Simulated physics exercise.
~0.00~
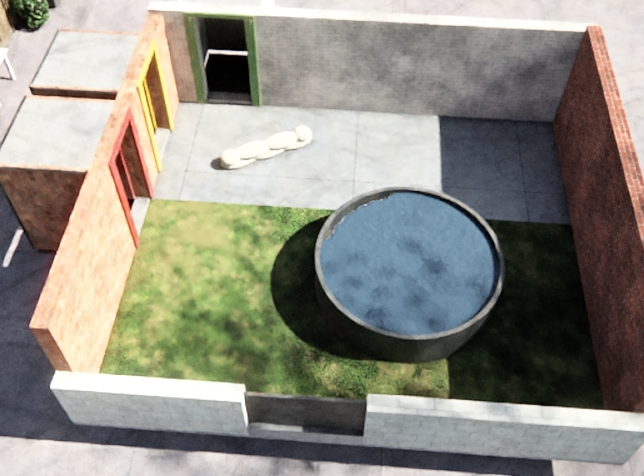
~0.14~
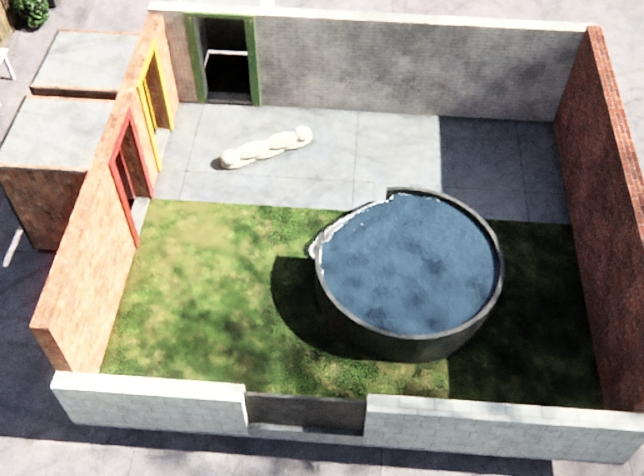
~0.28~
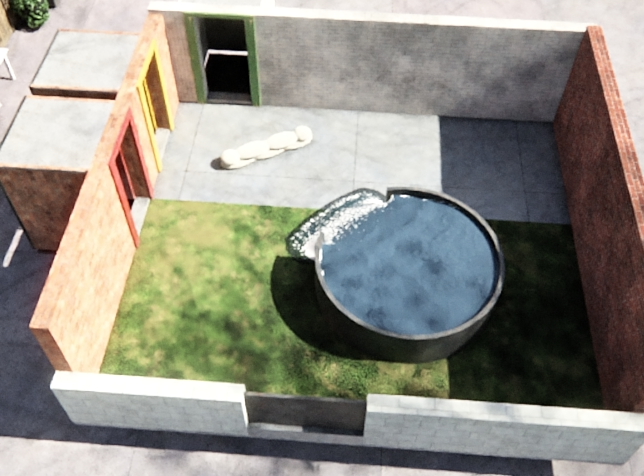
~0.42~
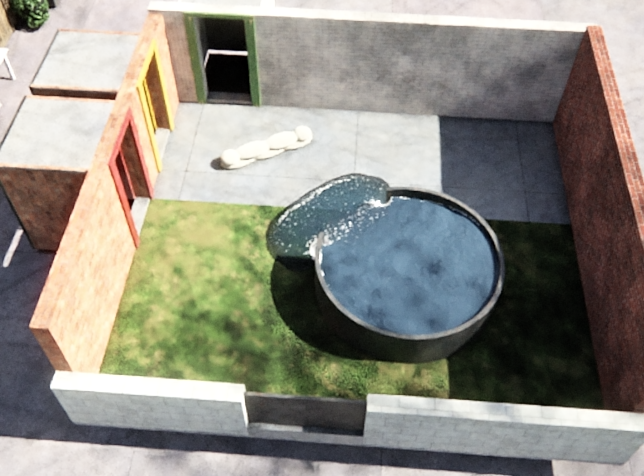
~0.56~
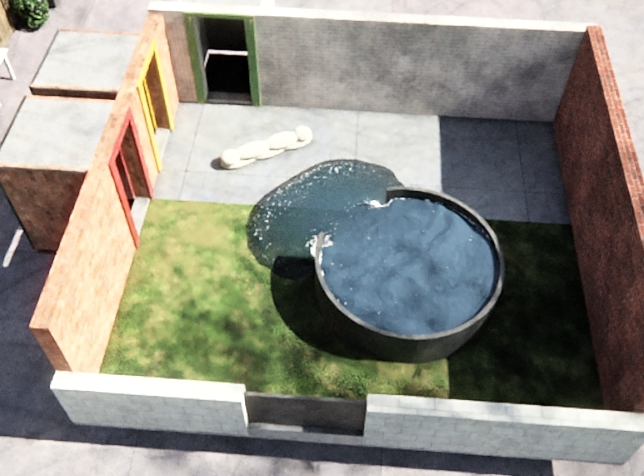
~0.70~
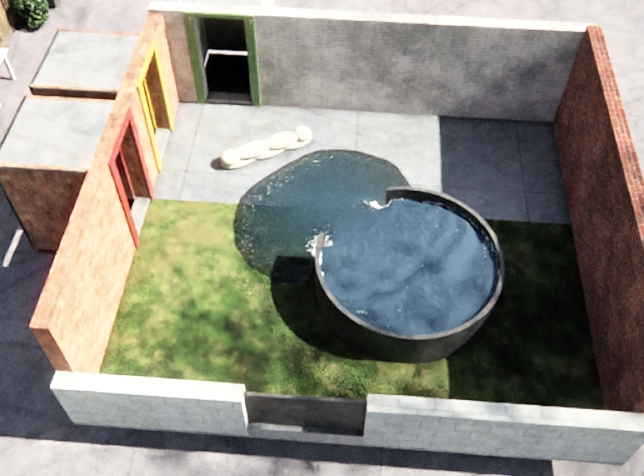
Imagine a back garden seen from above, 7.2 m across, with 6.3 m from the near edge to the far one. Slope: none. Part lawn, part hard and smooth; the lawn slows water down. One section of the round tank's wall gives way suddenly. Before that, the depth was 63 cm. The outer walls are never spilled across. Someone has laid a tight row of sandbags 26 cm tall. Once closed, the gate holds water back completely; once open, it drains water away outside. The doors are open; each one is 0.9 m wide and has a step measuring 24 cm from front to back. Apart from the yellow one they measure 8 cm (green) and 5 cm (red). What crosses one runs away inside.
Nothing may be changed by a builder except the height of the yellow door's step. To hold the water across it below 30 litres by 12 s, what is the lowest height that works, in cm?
Close to 10 cm is just enough.
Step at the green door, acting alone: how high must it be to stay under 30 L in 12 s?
For green: Close to 10.0 cm.
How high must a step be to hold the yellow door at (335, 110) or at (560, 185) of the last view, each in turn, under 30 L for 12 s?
In turn: About 23 cm, about 6.0 cm.
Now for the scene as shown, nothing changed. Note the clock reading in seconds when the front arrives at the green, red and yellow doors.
Green: 2.0 s; red: 2.0 s; yellow: 1.6 s.
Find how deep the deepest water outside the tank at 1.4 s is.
Around 37 centimetres.
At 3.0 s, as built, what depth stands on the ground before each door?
Before green it's 5 cm, before red 20 cm, before yellow 13 cm.
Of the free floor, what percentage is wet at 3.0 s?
Approximately 45 % of it.
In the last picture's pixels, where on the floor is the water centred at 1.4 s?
About (374, 257).
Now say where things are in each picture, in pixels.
The first frame shows the round tank at (409, 260) is whole and still, 63 cm deep; the yellow door at (155, 107) is dry.
In the second frame, the front is at a hidden place, 0.3 m from the gap on the far side; 0.4 m2 of floor is wet, 63 cm left at the back.
In the third frame, the front is at (360, 192), 0.7 m from the gap on the far side; 1.1 m2 of floor is wet, 63 cm left at the back.
In the fourth frame, the gap is on the far side, the front 1.1 m out at (337, 181); the back of the round tank holds 63 cm.
In the fifth frame, the front is at (318, 167), 1.5 m from the gap on the far side; 3.8 m2 of floor is wet, 63 cm left at the back.
In the sixth frame, the front is at (262, 184), 1.8 m from the gap on the far side; 5.0 m2 of floor is wet, 63 cm left at the back; 2.0 m in a straight line remain to the yellow door at (155, 107).
After 1.4 s water covers 25 % of the floor, deepest (37 cm) near (272, 160); it has not reached the yellow door.
After 3.0 s water covers 45 % of the floor, deepest (28 cm) near (291, 168); 13 cm at the yellow door, 19 litres in over its 7 cm step.
After 12.0 s water covers 95 % of the floor, deepest (9 cm) near (92, 400); 8 cm at the yellow door, 84 litres in over its 7 cm step.
At the yellow door as built, the water arrived by 1.7 s and peaked near 14 cm at 4.0 s.
With a step of 8 cm, 62 litres would have come in within the 12 s; with 11 cm, 21 litres. So under 30 litres takes about 10 cm.
